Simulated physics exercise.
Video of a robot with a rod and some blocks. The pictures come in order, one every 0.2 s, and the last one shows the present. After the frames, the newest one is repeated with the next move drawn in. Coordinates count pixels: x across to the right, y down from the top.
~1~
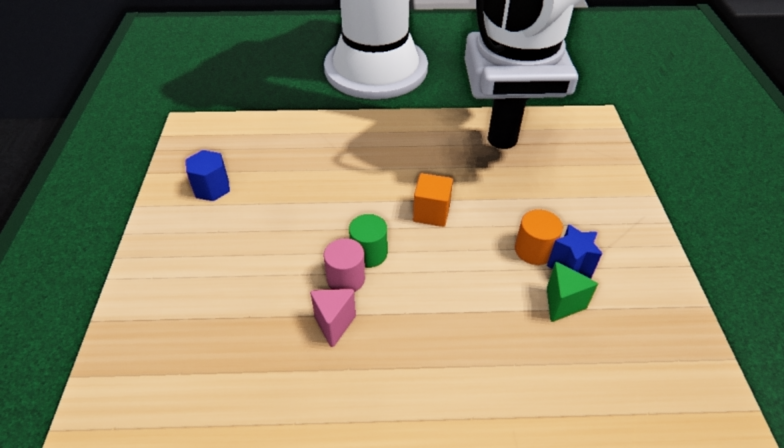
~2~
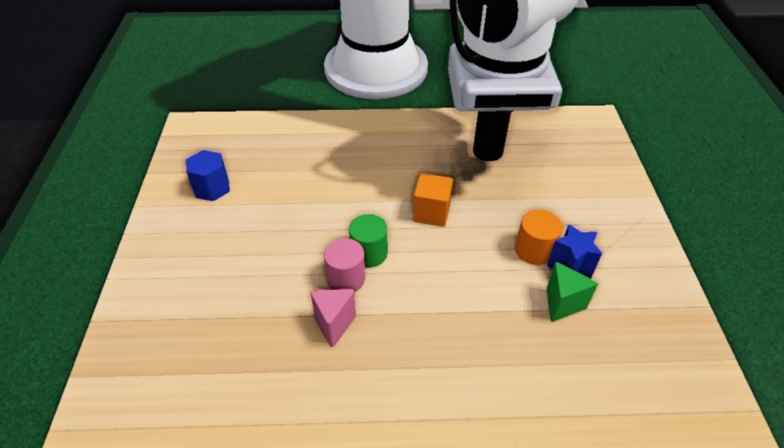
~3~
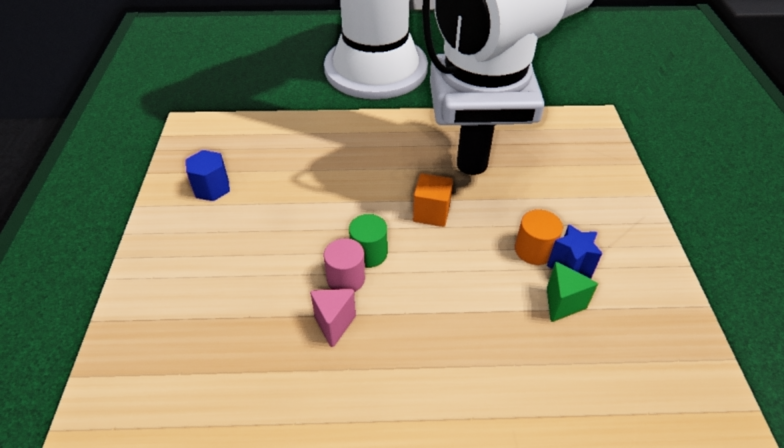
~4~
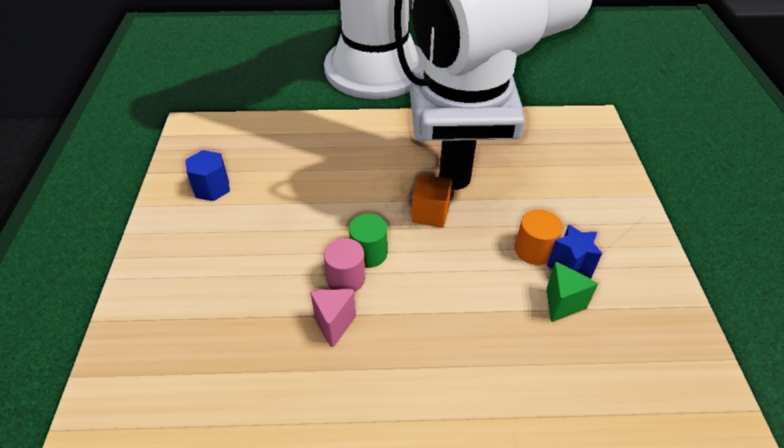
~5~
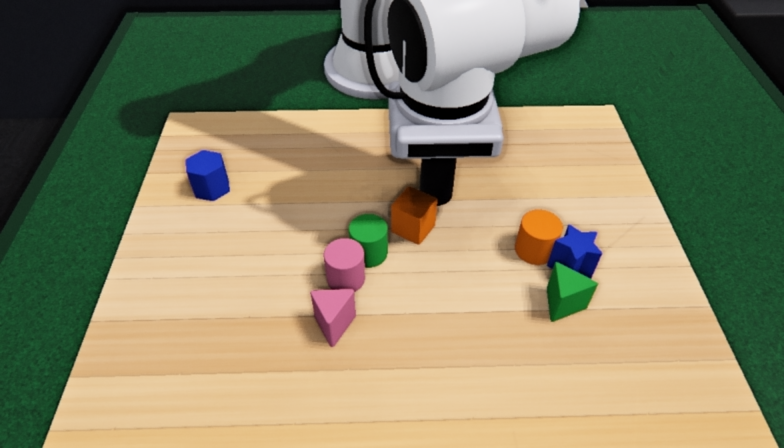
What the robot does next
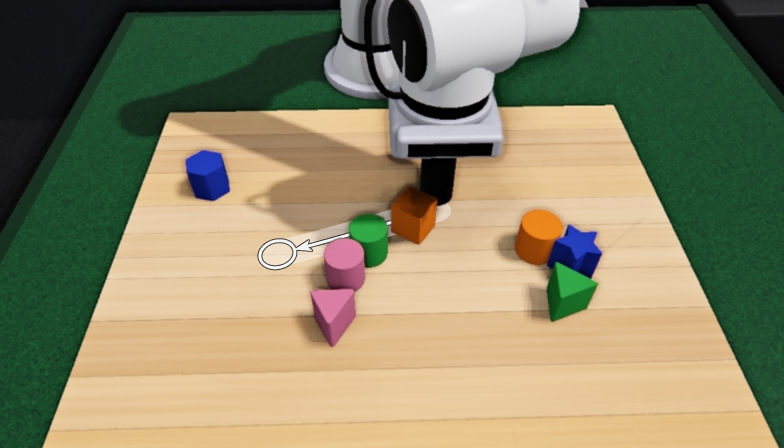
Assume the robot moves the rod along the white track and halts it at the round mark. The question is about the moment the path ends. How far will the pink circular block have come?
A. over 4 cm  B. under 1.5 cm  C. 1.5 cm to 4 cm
A: Over 4 cm.
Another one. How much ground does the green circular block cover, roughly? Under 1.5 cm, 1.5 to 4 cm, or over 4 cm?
That one ends up more than 4 cm from where it is now.
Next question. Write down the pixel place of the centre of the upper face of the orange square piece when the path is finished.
At the end it should sit near (256, 258).
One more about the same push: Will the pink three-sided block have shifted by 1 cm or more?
The answer is yes.
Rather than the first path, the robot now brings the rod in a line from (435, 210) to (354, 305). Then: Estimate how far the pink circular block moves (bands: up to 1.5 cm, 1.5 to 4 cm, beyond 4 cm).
Answer: More than 4 cm.
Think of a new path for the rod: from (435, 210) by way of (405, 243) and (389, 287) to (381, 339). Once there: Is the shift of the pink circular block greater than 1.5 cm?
Yes.
The line goes in a line from (435, 210) to (277, 254).
On the path given first. One third of the way, rod (384, 209); pink circular block (328, 273); green circular block (336, 241); orange square piece (361, 218), turned 15° clockwise.
Two thirds of the way, rod (330, 225); pink three-sided block (329, 316), turned 30° anticlockwise; pink circular block (302, 295); green circular block (286, 265); orange square piece (305, 236).
At the end, rod (274, 239); pink three-sided block (330, 317), turned 35° anticlockwise; pink circular block (297, 300); green circular block (257, 290); orange square piece (256, 258), turned 40° anticlockwise.
